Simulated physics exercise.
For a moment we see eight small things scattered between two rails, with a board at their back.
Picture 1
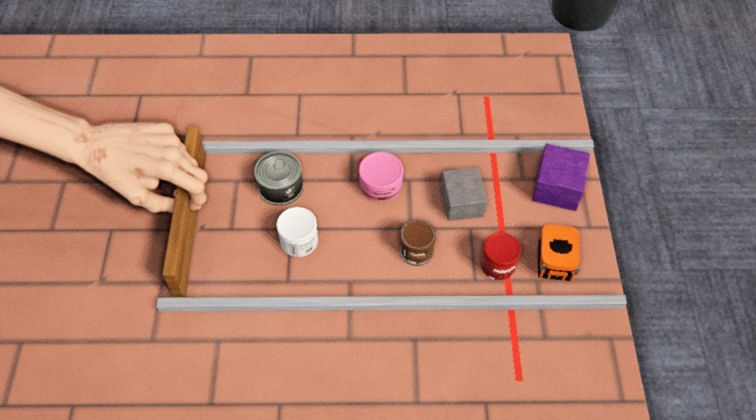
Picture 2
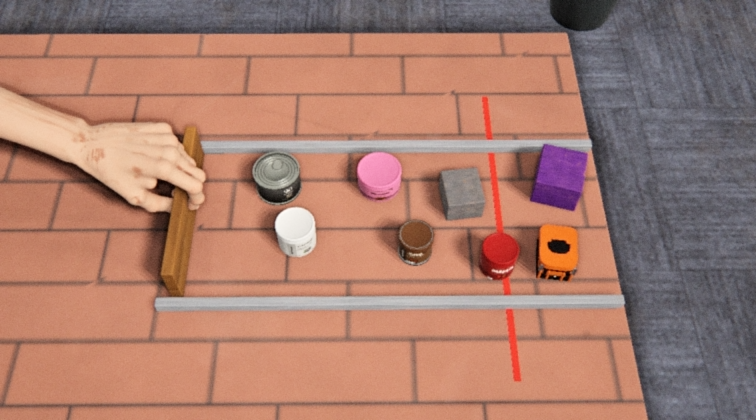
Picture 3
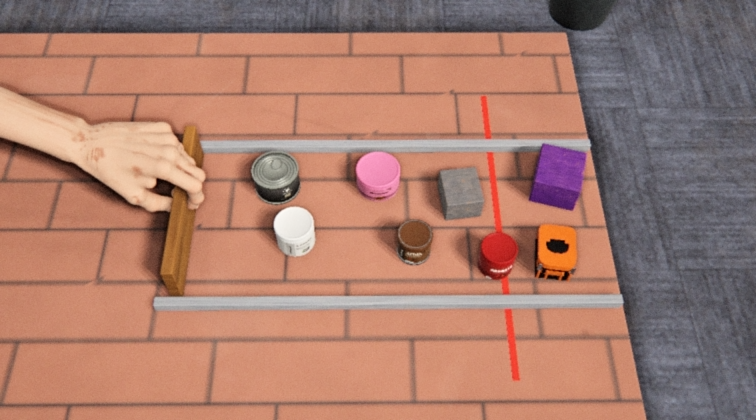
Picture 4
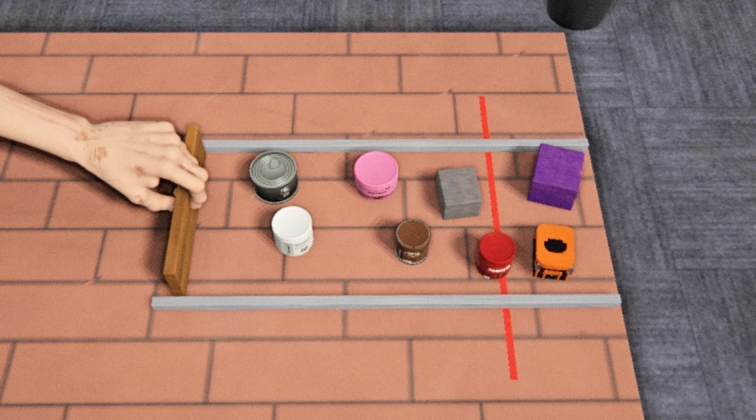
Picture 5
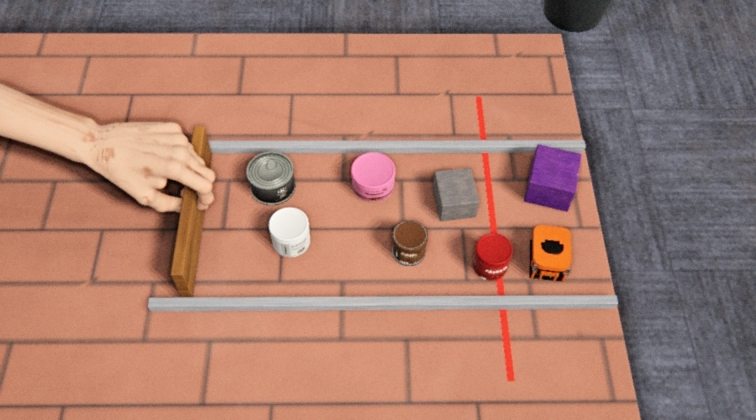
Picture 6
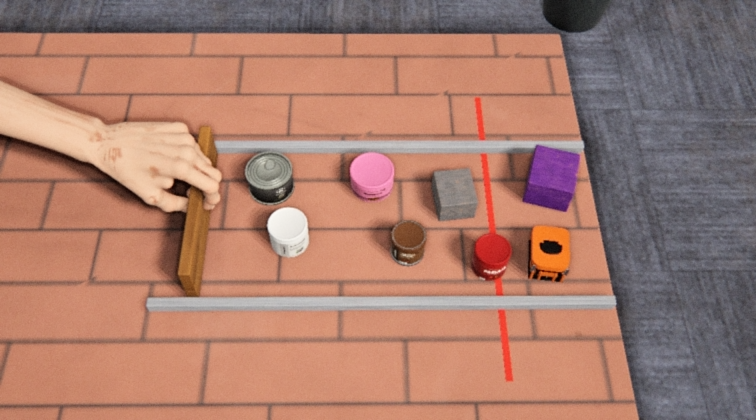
Hand gripping a wooden board, barely shifting it right behind small tubs and blocks sitting still between two rails.
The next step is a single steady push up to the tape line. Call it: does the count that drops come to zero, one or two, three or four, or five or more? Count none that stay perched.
It comes to zero.
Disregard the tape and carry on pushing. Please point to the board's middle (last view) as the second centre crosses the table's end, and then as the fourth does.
First: Around (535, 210). Next: Around (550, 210).
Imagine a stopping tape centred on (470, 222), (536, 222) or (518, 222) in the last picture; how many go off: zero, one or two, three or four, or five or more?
Not one; one to two; one to two.
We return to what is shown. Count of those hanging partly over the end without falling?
You'd get 1.
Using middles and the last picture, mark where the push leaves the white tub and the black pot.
Same order as the question: First (512, 219), second (511, 175).
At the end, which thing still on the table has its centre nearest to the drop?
The purple block winds up nearest.
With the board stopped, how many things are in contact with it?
The figure is 2.
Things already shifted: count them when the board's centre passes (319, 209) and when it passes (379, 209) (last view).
Note: First position 3; second position 5.
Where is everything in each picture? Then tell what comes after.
Purple block (561, 177); orange case (558, 253); red tub (500, 257); board (186, 210); tape (501, 222), in the first frame.
Orange case (556, 253); brown pot (416, 243), in the second frame.
Red tub (497, 257); white tub (295, 232), in the third frame.
Purple block (556, 177); black pot (275, 178), in the fourth frame.
Orange case (550, 254); board (194, 209), in the fifth frame.
Purple block (551, 178); orange case (548, 254); red tub (491, 258); board (200, 209); tape (492, 222), in the sixth frame.
Early on, none off yet; purple block at rest near (551, 178); orange case at rest near (548, 254); red tub at rest near (491, 258).
A while later, none off yet; purple block at rest near (551, 178); orange case at rest near (548, 254); red tub at rest near (493, 258).
Finally, the number that fall off is zero.
